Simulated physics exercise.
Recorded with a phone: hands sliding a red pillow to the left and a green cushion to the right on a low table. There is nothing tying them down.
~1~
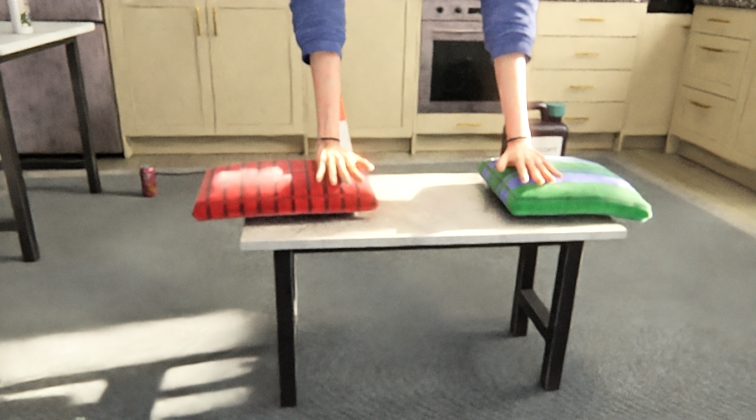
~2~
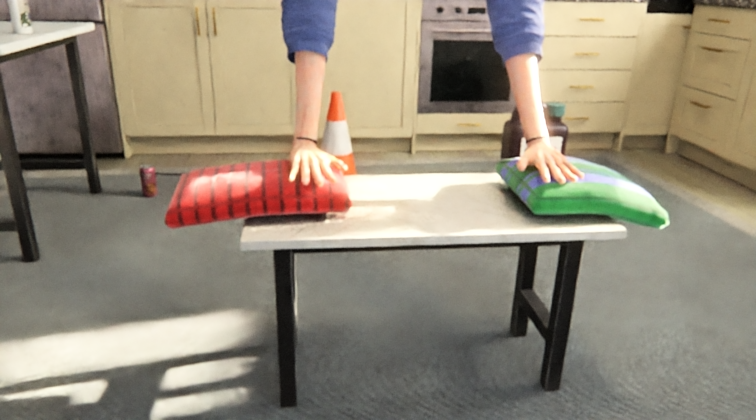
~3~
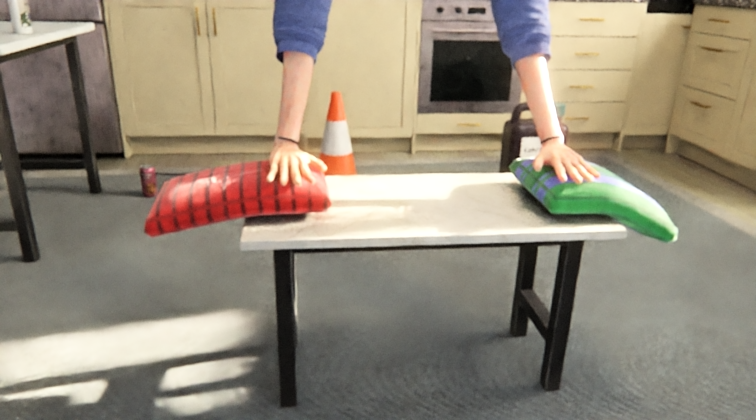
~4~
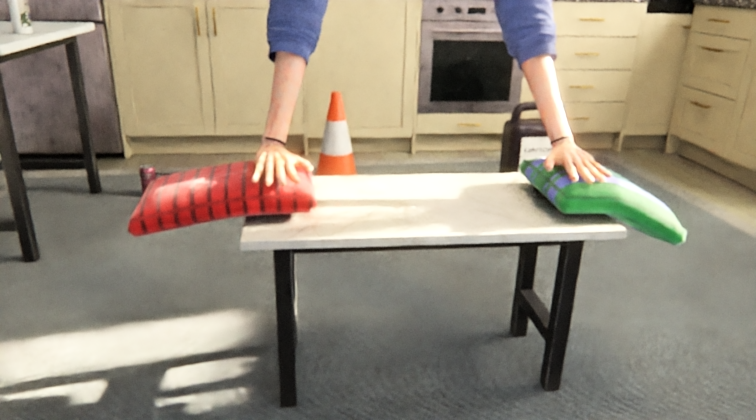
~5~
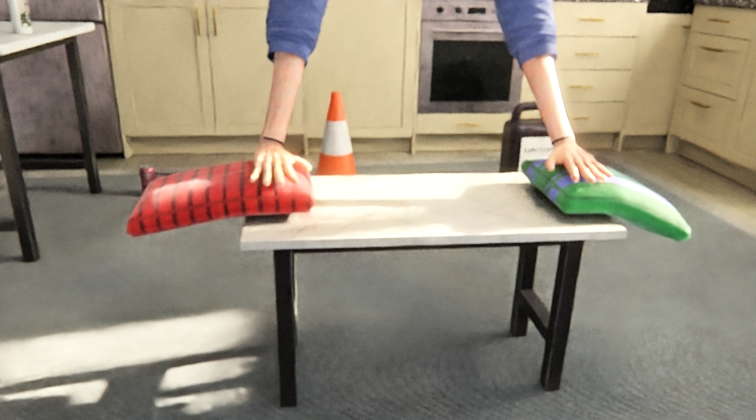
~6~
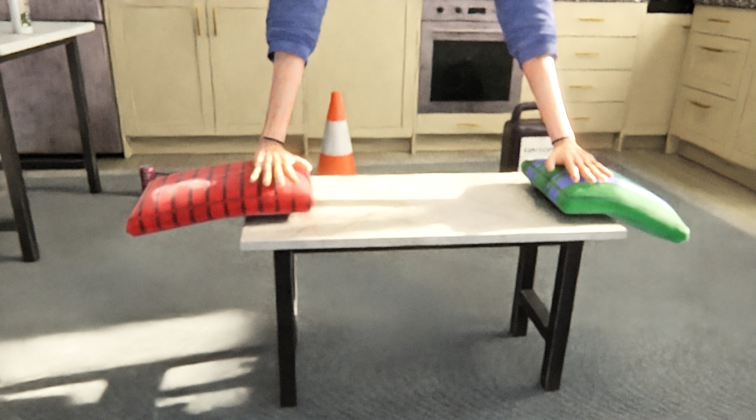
The clip shows two hands pressing on a red pillow and a green cushion on a low table, sliding them apart to the left and right until their outer ends droop past the table edges, then staying nearly still.
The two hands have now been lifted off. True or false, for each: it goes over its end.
One by one, the red pillow true, it falls; the green cushion true, it falls.
Then, 0.34 s past the final frame, pillow falling near (222, 228); cushion falling near (610, 231).
Then, 0.62 s past the final frame, pillow on the floor near (190, 347); cushion on the floor near (643, 314).
When it is over, pillow on the floor near (171, 361); cushion on the floor near (679, 337). The red pillow goes down and the green cushion slumps off the end.
